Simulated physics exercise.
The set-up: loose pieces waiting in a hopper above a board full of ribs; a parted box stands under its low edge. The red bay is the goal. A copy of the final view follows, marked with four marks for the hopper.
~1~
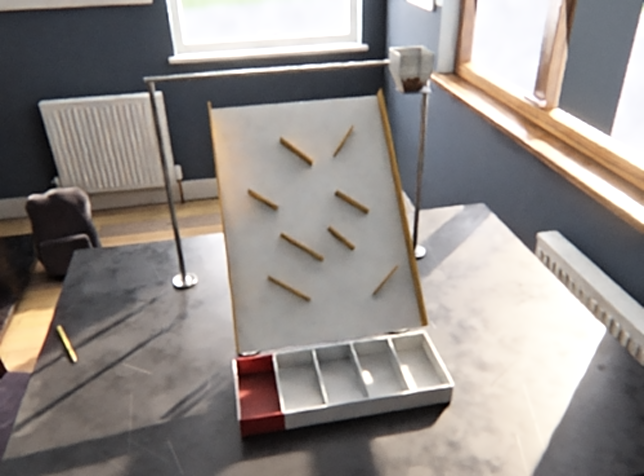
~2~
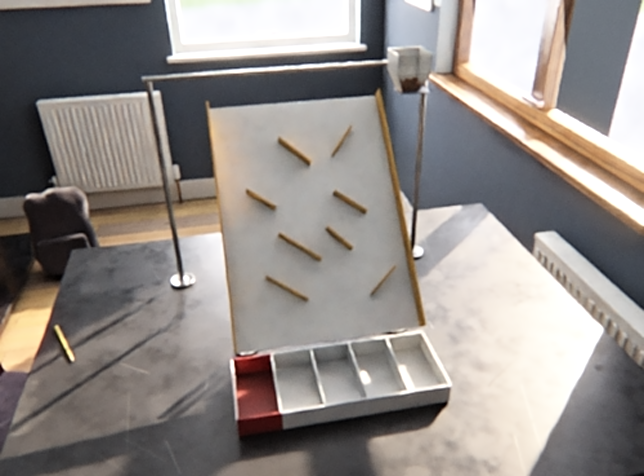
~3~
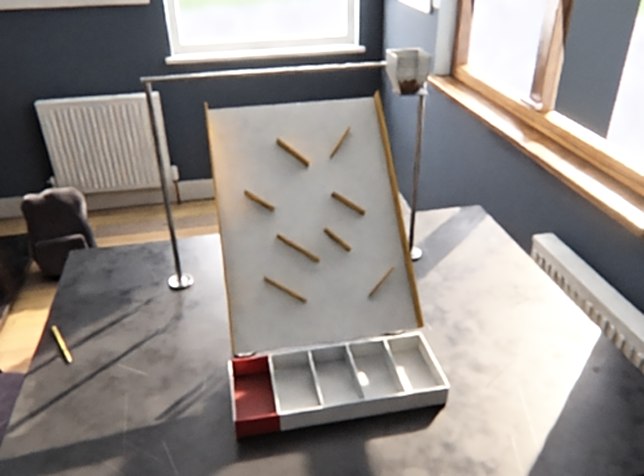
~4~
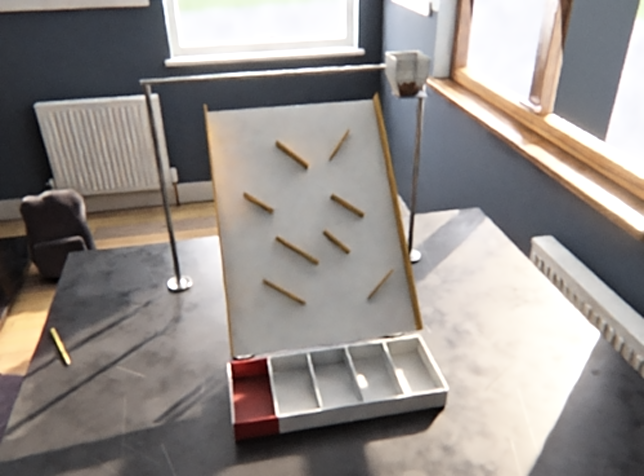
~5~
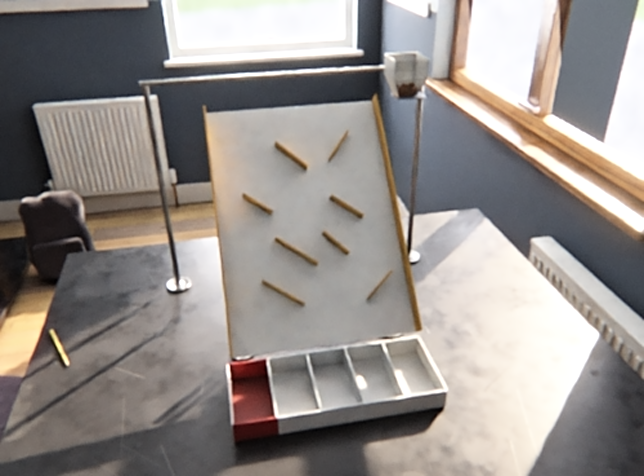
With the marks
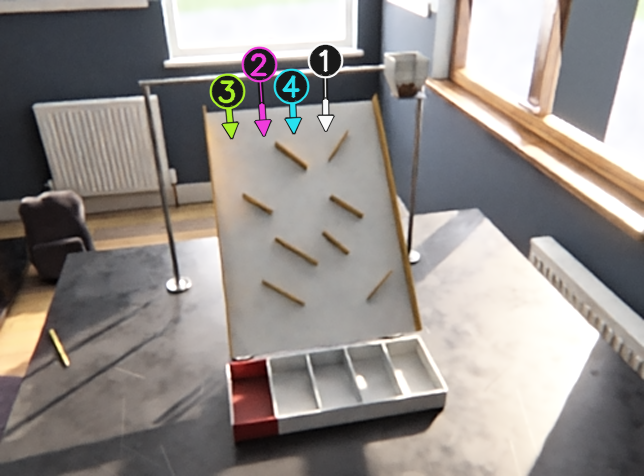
Room with radiators and windows, a ribbed board leaning above a box with a red bay, nothing moving but slight view drift.
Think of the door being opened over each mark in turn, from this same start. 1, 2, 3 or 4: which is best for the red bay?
Go for 3.
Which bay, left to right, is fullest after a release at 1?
The fourth from the left.
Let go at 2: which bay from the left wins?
The fourth from the left.
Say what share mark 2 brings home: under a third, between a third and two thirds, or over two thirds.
It is under a third.
On the marked copy, mark 1 meets the board at (325, 125); mark 2 meets the board at (263, 130); mark 3 meets the board at (231, 132); mark 4 meets the board at (293, 127).
With 1, none in the red bay, nearly all in other bays.
With 2, none in the red bay, nearly all in other bays, a small part outside the box.
With 3, about a quarter in the red bay, about a third in other bays, about a third outside the box.
With 4, none in the red bay, nearly all in other bays, a small part outside the box.
